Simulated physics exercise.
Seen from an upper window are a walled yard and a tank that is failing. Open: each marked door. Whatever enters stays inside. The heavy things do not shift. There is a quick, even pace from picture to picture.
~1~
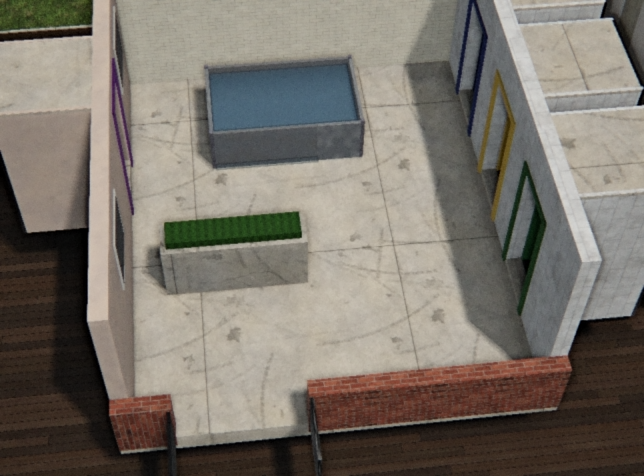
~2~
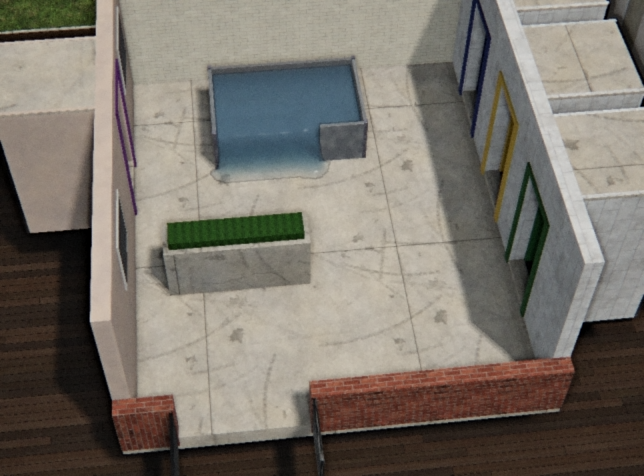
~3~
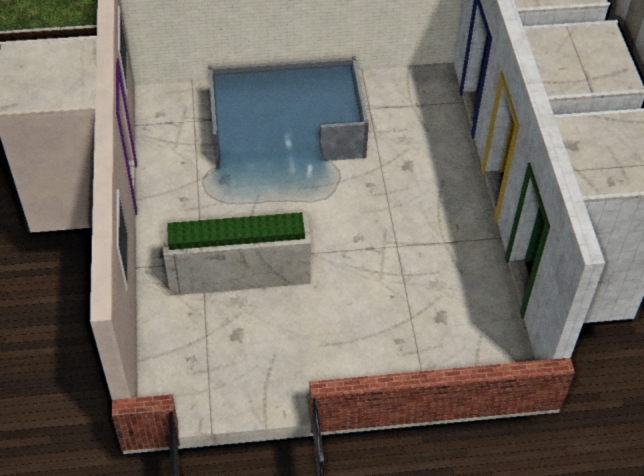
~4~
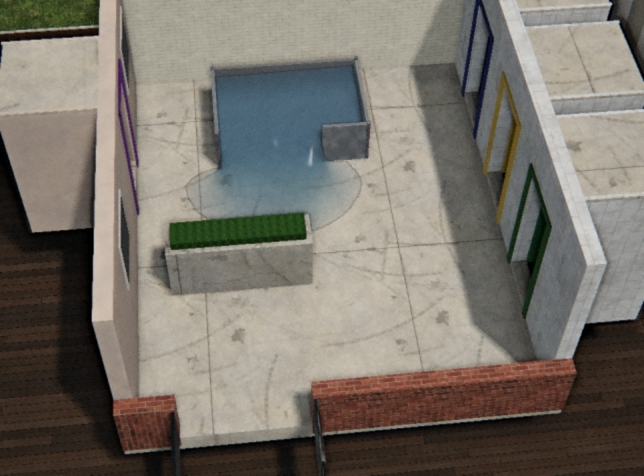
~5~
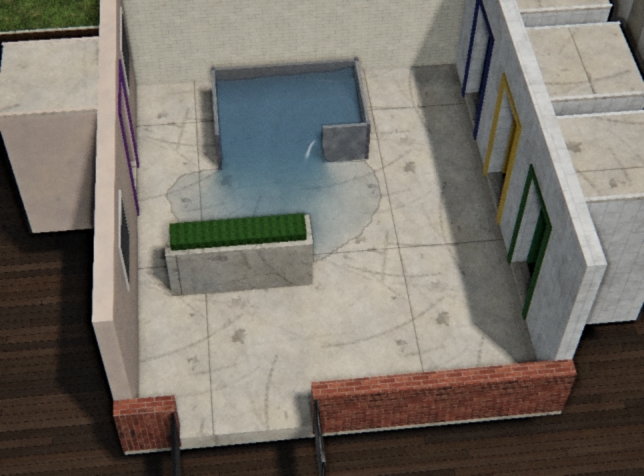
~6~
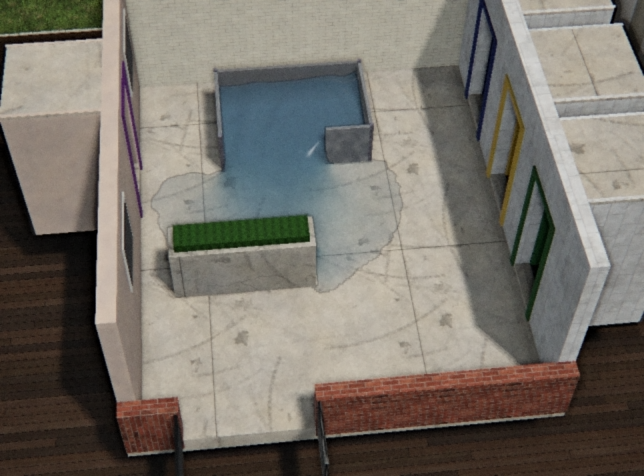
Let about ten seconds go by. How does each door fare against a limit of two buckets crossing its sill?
Green door: Over the cap. Purple door: Within the cap. Yellow door: Within the cap. Blue door: Within the cap.
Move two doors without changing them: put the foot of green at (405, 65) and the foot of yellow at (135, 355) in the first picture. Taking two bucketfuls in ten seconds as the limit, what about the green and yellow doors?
As I see it, the green door does not reach it and the yellow door does not reach it.
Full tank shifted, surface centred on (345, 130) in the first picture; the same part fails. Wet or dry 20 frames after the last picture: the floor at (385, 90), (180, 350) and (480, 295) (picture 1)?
Taking the three spots in that order, I'd say spared, then drenched, then drenched.
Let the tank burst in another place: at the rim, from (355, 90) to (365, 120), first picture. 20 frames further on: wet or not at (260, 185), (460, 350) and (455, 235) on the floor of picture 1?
Sequence: Spared / wetted / wetted.
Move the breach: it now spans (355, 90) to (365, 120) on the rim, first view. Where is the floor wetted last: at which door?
The answer is the purple door.
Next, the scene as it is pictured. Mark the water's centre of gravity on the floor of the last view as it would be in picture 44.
Around pixel (308, 222).
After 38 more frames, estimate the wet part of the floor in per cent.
About 90 per cent.
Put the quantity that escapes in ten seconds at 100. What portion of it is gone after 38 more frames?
Estimated share: Close to 65 %.
A moment on, water covers 30 % of the floor; the green door not reached, the purple door wet at the sill, nothing in, the yellow door not reached, the blue door not reached.
Next, water covers 45 % of the floor; the green door not reached, the purple door wet at the sill, nothing in, the yellow door not reached, the blue door not reached.
Then, water covers 70 % of the floor; the green door over two buckets in, the purple door wet at the sill, nothing in, the yellow door wet at the sill, nothing in, the blue door not reached.
Later, water covers 90 % of the floor; the green door over two buckets in, the purple door wet at the sill, nothing in, the yellow door wet at the sill, nothing in, the blue door wet at the sill, nothing in.
In the end, water covers 95 % of the floor; the green door over two buckets in, the purple door wet at the sill, nothing in, the yellow door wet at the sill, nothing in, the blue door wet at the sill, nothing in.
